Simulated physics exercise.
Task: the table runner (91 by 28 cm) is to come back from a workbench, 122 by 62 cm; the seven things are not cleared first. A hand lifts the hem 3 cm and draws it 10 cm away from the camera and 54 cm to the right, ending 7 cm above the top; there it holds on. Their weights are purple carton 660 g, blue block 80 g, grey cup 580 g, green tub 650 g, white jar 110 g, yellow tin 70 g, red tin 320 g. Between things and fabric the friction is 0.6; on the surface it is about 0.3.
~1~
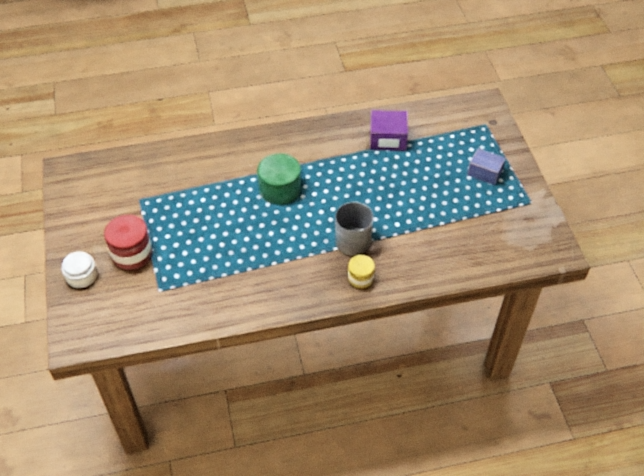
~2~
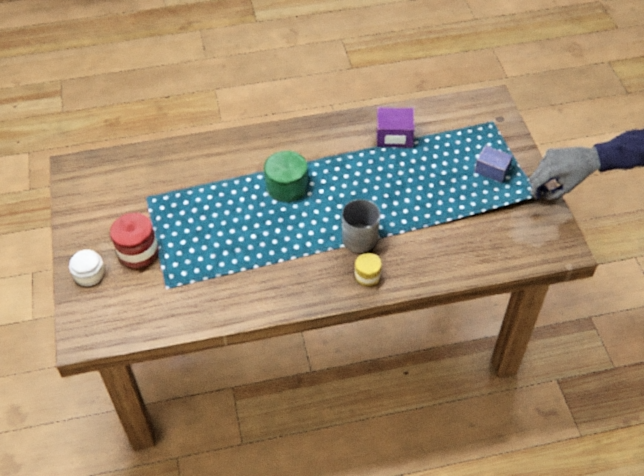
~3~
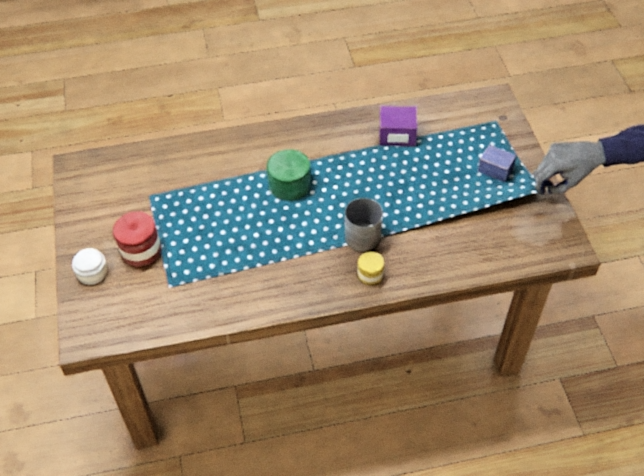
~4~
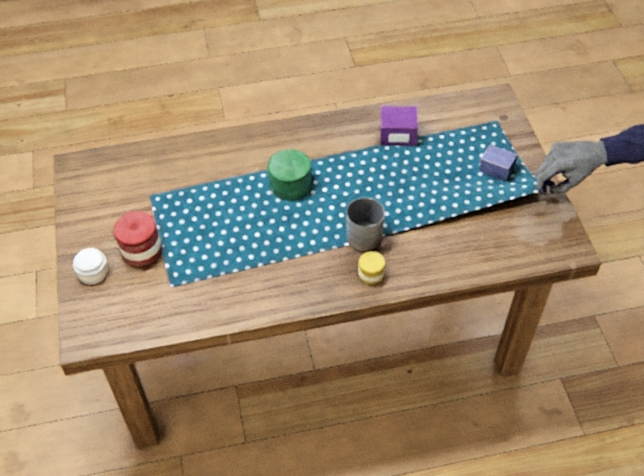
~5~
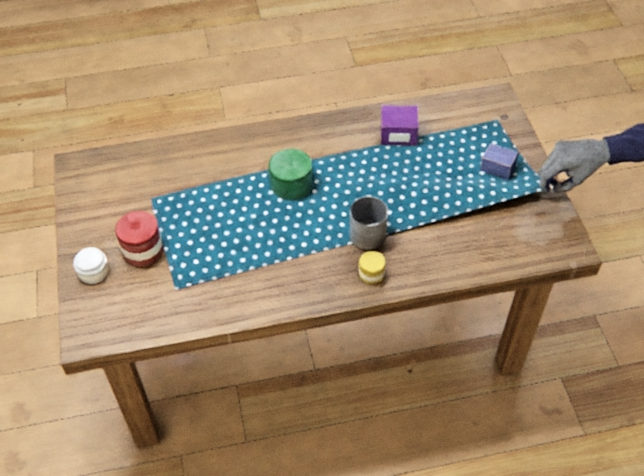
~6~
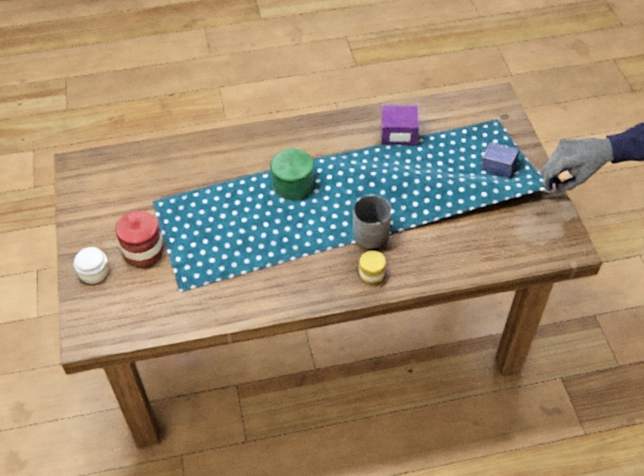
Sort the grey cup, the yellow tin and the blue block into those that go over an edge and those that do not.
Grey cup goes over an edge. Yellow tin does not go over. Blue block goes over an edge.
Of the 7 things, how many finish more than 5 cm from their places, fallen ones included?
That comes to 3 of the things.
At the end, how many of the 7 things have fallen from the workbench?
Count recorded: 2.
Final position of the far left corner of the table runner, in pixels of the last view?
Roughly (404, 217).
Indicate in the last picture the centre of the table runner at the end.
Roughly at (565, 158) in the last picture.
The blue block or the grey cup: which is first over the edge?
It's the blue one.
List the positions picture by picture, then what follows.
In the first picture, grey cup (354, 217); yellow tin (362, 265); blue block (488, 160); table runner corners (159, 292) (139, 200) (486, 125) (532, 203).
In the second picture, table runner corners (167, 289) (146, 197); grip (540, 196).
In the third picture, table runner corners (169, 287) (149, 196); grip (545, 191).
In the fourth picture, table runner corners (171, 287) (150, 196); grip (546, 190).
In the fifth picture, grey cup (369, 211); table runner corners (176, 290) (151, 199); grip (550, 189).
In the sixth picture, grey cup (372, 210); yellow tin (373, 261); blue block (502, 153); table runner corners (180, 292) (153, 201) (498, 119); grip (553, 187).
Next, 90 % of the table runner is still over the top; grey cup 16 cm off its start, blue block 13 cm off its start, green tub 13 cm off its start.
Then, 75 % of the table runner is still over the top; grey cup 35 cm off its start, blue block over the edge, green tub 31 cm off its start.
After that, 55 % of the table runner is still over the top; grey cup 52 cm off its start at (580, 172), blue block over the edge, green tub 46 cm off its start at (480, 144).
Later, 45 % of the table runner is still over the top; grey cup over the edge, blue block over the edge, green tub 56 cm off its start.
At the end, 45 % of the table runner is still over the top; grey cup over the edge, blue block over the edge, yellow tin 1 cm off its start at (375, 262), green tub 56 cm off its start at (519, 139).
